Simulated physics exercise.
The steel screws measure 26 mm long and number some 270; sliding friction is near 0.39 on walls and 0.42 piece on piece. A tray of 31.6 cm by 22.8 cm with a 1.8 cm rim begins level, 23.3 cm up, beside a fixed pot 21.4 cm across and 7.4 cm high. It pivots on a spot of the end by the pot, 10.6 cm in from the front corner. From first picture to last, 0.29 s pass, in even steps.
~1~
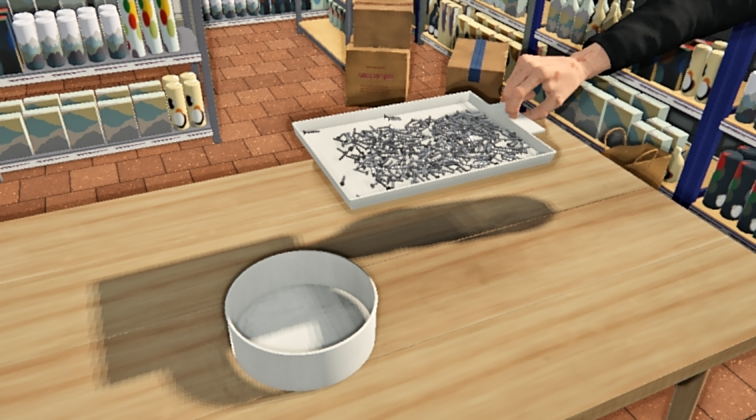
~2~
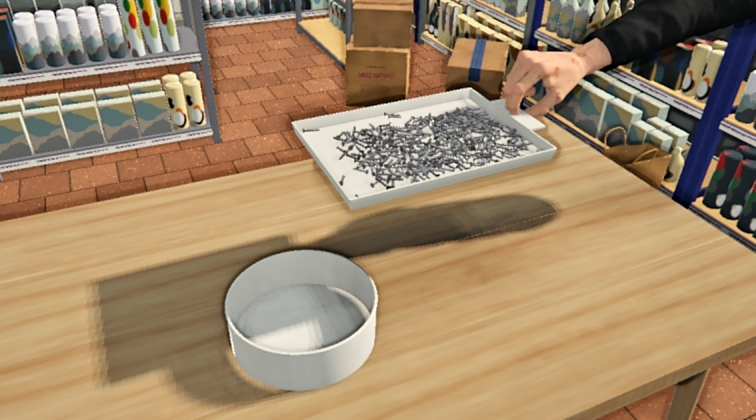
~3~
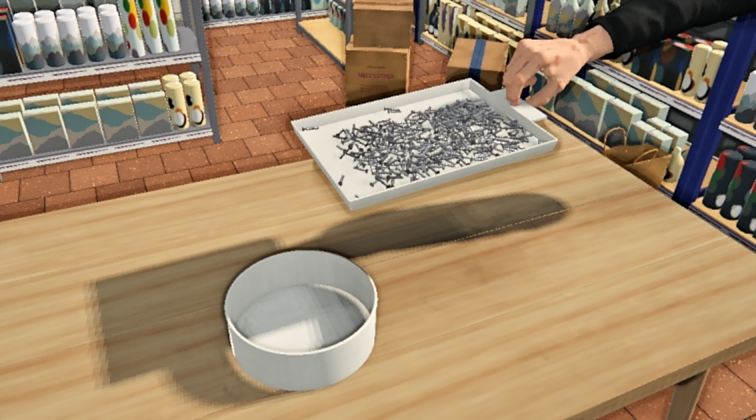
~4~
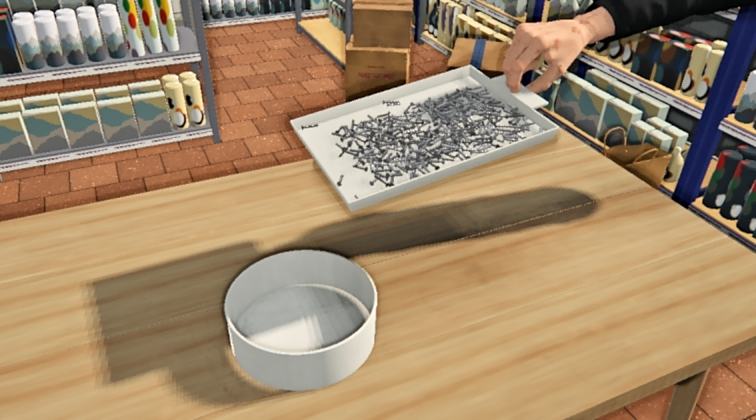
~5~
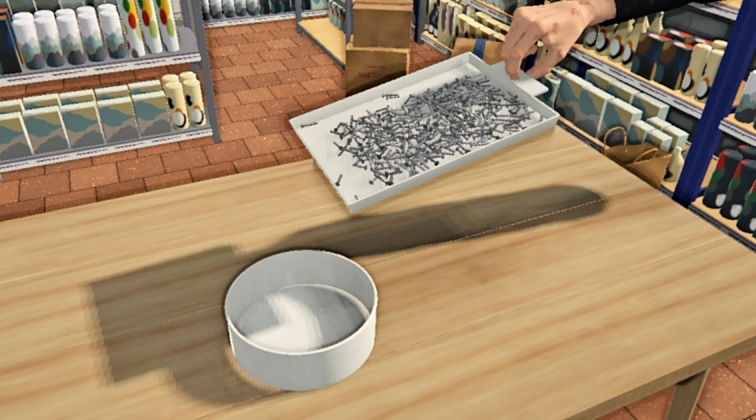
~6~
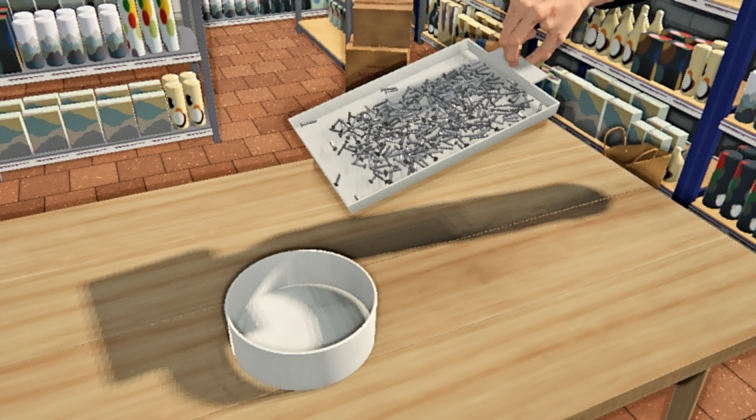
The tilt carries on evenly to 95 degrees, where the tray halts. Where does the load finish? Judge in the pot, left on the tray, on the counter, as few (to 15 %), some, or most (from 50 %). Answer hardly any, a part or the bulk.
Pot the bulk, tray hardly any, counter hardly any.
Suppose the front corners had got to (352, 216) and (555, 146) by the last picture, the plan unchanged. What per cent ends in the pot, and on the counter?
Pot 25, counter 75.
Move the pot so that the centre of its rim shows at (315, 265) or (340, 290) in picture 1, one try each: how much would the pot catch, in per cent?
About 75 and 80 per cent.
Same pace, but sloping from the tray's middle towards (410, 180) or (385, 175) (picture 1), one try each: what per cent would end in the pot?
About 55 and 95 per cent.
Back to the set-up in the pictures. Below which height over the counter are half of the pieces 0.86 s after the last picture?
Some 2 cm.
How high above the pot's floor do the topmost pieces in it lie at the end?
About 2.0 cm.
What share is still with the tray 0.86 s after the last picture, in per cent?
Some 25 per cent of the load.
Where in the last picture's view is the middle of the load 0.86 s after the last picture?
At about (309, 314).
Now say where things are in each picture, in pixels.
The first frame shows tray tilt 0 degrees, front corners at (352, 198) and (552, 151); middle of the pieces at (438, 146); pot at (302, 297).
The second frame shows tray tilt 1 degrees, front corners at (352, 198) and (553, 148); middle of the pieces at (438, 143).
The third frame shows tray tilt 4 degrees, front corners at (351, 199) and (554, 139), lowest corner left front; middle of the pieces at (438, 138).
The fourth frame shows tray tilt 8 degrees, front corners at (350, 200) and (555, 127), lowest corner left front; middle of the pieces at (437, 131).
The fifth frame shows tray tilt 12 degrees, front corners at (350, 202) and (555, 115), lowest corner left front; middle of the pieces at (437, 124).
The sixth frame shows tray tilt 17 degrees, front corners at (349, 203) and (555, 103), lowest corner left front; middle of the pieces at (436, 117); pot at (302, 297).
Then, 0.52 s after the last picture, tilt 54 degrees; the tray holds 95 %, the pot 0 %.
Then, 0.86 s after the last picture, tilt 79 degrees; the tray holds 25 %, the pot 60 %.
Then, 1.30 s after the last picture, tilt 95 degrees; the tray holds 0 %, the pot 85 %.
In the end, pot 95 %, tray 0 %, counter 5 %.
